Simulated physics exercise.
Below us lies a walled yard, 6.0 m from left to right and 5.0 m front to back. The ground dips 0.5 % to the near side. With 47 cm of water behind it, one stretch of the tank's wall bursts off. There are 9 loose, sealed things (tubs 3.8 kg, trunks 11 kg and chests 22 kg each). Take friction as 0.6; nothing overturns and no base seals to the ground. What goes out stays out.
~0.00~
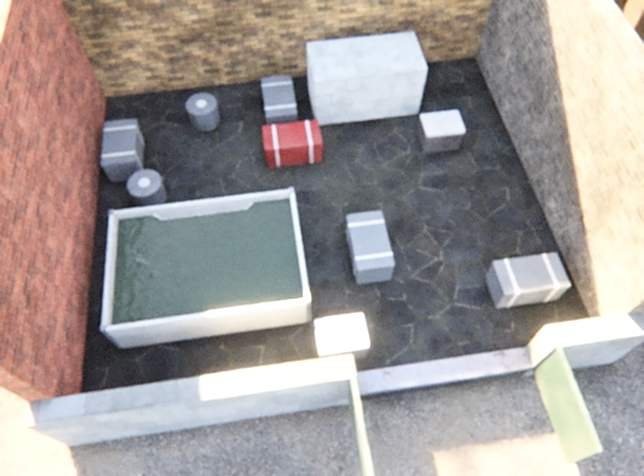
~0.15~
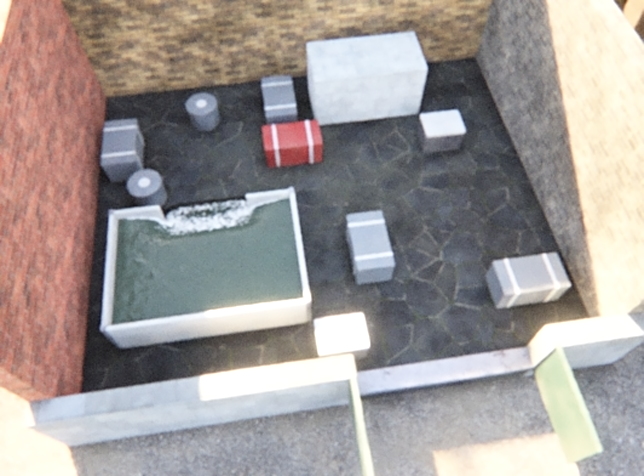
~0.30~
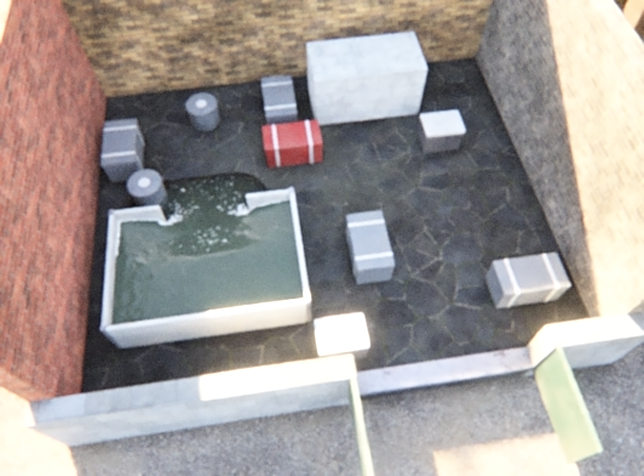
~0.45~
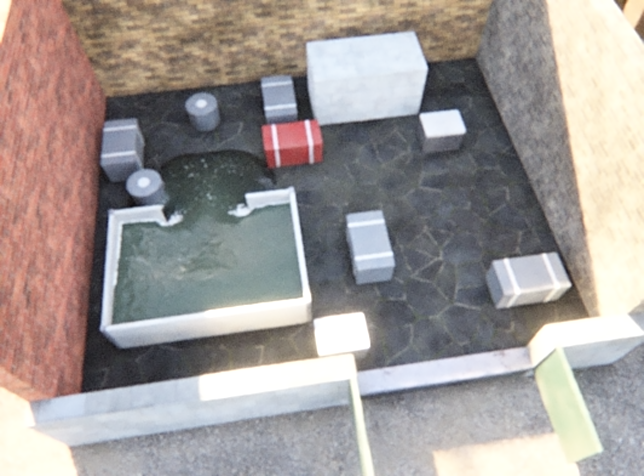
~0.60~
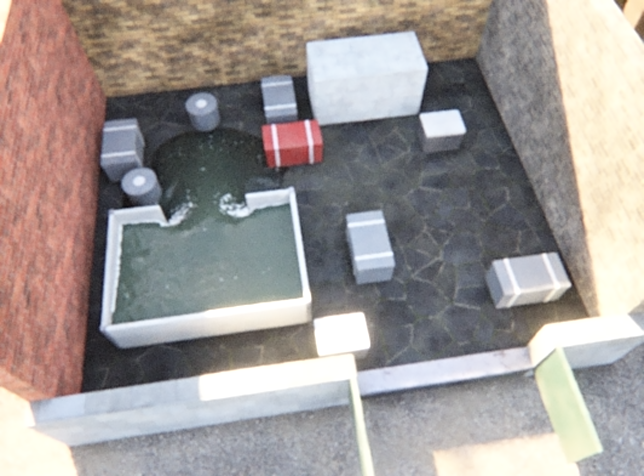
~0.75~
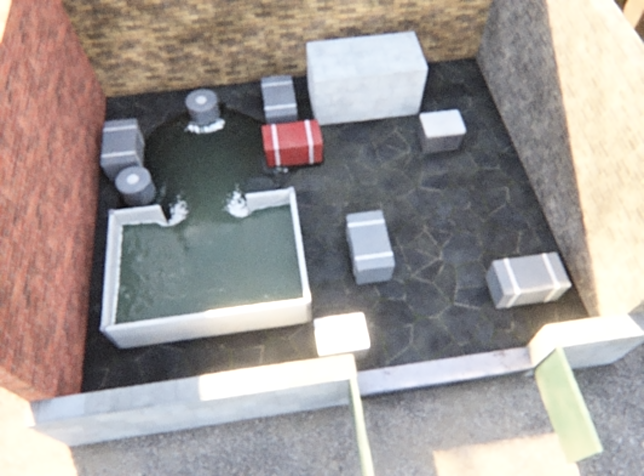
Water burst through a gap in the back wall of a tank in a walled yard, then spread over the dark paving among the scattered trunks, nudging a small grey drum slightly left.
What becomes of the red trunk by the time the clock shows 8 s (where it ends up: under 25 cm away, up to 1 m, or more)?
The red trunk gets carried off.
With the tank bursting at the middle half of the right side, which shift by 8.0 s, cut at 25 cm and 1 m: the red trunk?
Then the red trunk barely shifts.
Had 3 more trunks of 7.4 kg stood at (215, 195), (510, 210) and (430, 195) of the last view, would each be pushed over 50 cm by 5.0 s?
In that order: More, less, under.
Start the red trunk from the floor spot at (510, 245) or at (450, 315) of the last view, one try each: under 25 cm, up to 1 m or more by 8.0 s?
In that order: It slides a little; it holds its place.
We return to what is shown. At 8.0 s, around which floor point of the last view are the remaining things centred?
At about (345, 213).
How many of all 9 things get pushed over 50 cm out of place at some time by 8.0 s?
That makes 5.
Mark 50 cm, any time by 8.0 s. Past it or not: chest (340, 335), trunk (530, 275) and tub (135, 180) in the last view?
In turn: Under, under, past it.
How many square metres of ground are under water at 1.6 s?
Some 11.5 m2.
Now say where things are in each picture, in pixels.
The first frame shows the red trunk at (292, 135), on the bottom; 3.3 m2 under water; 0 of 9 have shifted.
The second frame shows the red trunk at (292, 135) rests on the ground; 3.8 m2 under water; 0 of 9 have shifted.
The third frame shows the red trunk at (292, 135) rests on the ground; water covers 4.4 m2; 0 of 9 have shifted.
The fourth frame shows the red trunk at (292, 135) rests on the ground; 5.2 m2 under water; 0 of 9 have shifted.
The fifth frame shows the red trunk at (292, 135), on the bottom; 6.0 m2 under water; 1 of 9 have shifted.
The sixth frame shows the red trunk at (292, 135), on the bottom; water covers 6.8 m2; 2 of 9 have shifted.
After 1.6 s the red trunk is near (306, 129), 0.2 m from its start, aground; 0 of 9 are out; 1 afloat.
After 3.6 s the red trunk is near (320, 131), 0.4 m from its start, aground; 0 of 9 are out; 2 afloat.
After 5.6 s the red trunk is near (382, 199), 1.6 m from its start, aground; 0 of 9 are out; 3 afloat.
After 8.0 s the red trunk is near (432, 217), 2.3 m from its start, aground; 0 of 9 are out; 4 afloat.
